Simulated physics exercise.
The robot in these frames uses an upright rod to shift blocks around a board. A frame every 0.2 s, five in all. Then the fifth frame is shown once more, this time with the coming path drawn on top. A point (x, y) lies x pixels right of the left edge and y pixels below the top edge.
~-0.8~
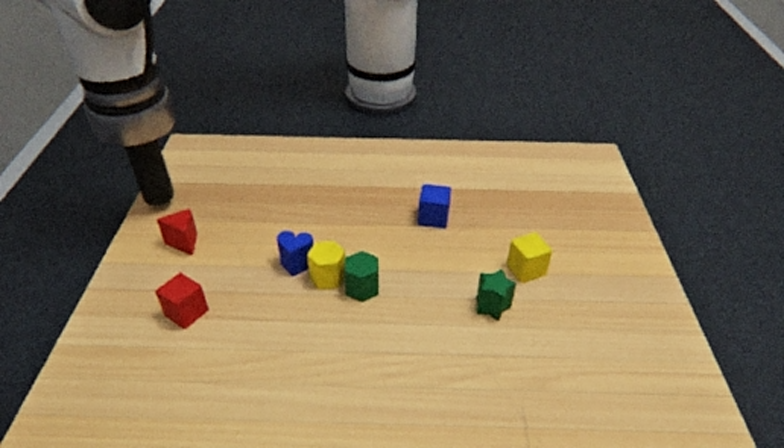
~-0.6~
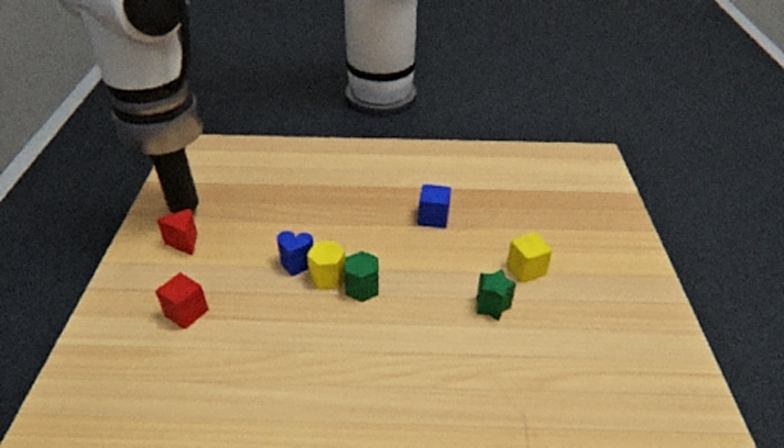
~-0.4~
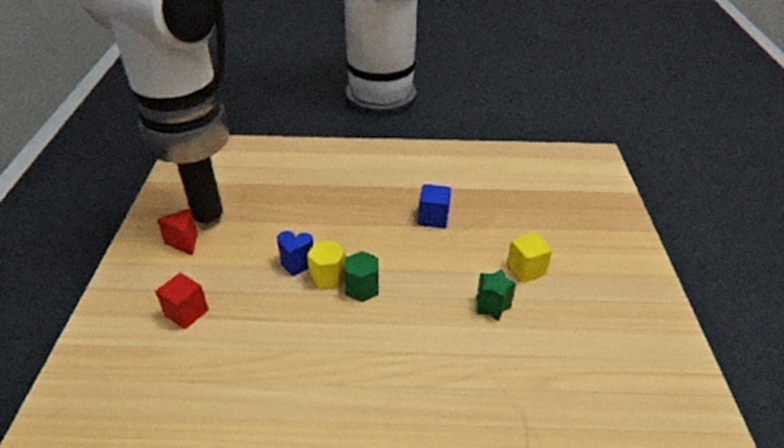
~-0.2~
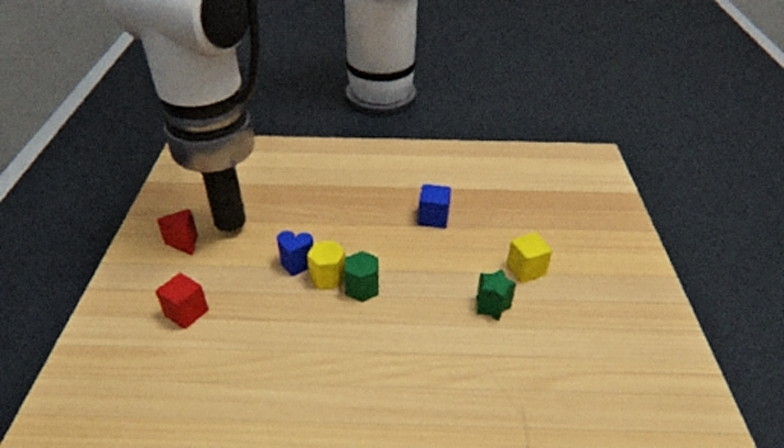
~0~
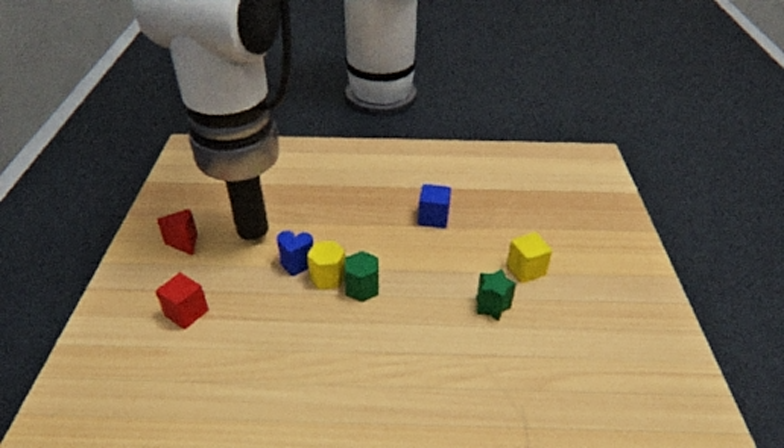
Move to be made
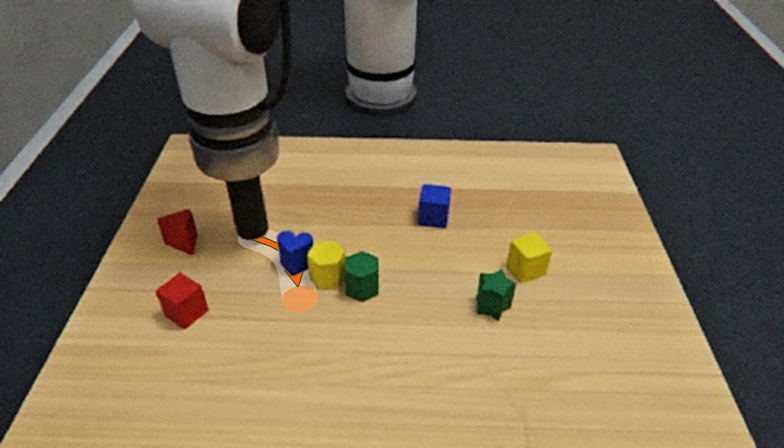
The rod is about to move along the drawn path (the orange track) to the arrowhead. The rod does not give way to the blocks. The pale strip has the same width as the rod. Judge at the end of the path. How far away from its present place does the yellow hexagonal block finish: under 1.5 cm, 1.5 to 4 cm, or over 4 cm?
Offset: 1.5 to 4 cm.
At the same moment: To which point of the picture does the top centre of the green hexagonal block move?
It should be at about (390, 269).
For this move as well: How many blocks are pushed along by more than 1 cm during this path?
The number is three or more.
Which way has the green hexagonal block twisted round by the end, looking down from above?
It rotates clockwise.
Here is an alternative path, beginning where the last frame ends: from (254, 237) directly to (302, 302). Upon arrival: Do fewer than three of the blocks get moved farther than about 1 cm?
No.
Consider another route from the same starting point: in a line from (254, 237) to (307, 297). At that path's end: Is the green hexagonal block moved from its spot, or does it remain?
At the end of the path, the green hexagonal block has moved off its old spot.
Drawn move, from (254, 237) over (282, 250) and (295, 272) to (300, 299).
On the path given first. One third of the way, rod (281, 243); blue heart-shaped block (299, 242).
Two thirds of the way, rod (294, 265); blue heart-shaped block (318, 260), turned 45° anticlockwise; yellow hexagonal block (350, 260); green hexagonal block (382, 269), turned 15° clockwise.
At the end, rod (299, 292); red three-sided block still; blue heart-shaped block (327, 275), turned 95° anticlockwise; yellow hexagonal block (355, 261), turned 30° anticlockwise; green hexagonal block (390, 269), turned 25° clockwise.
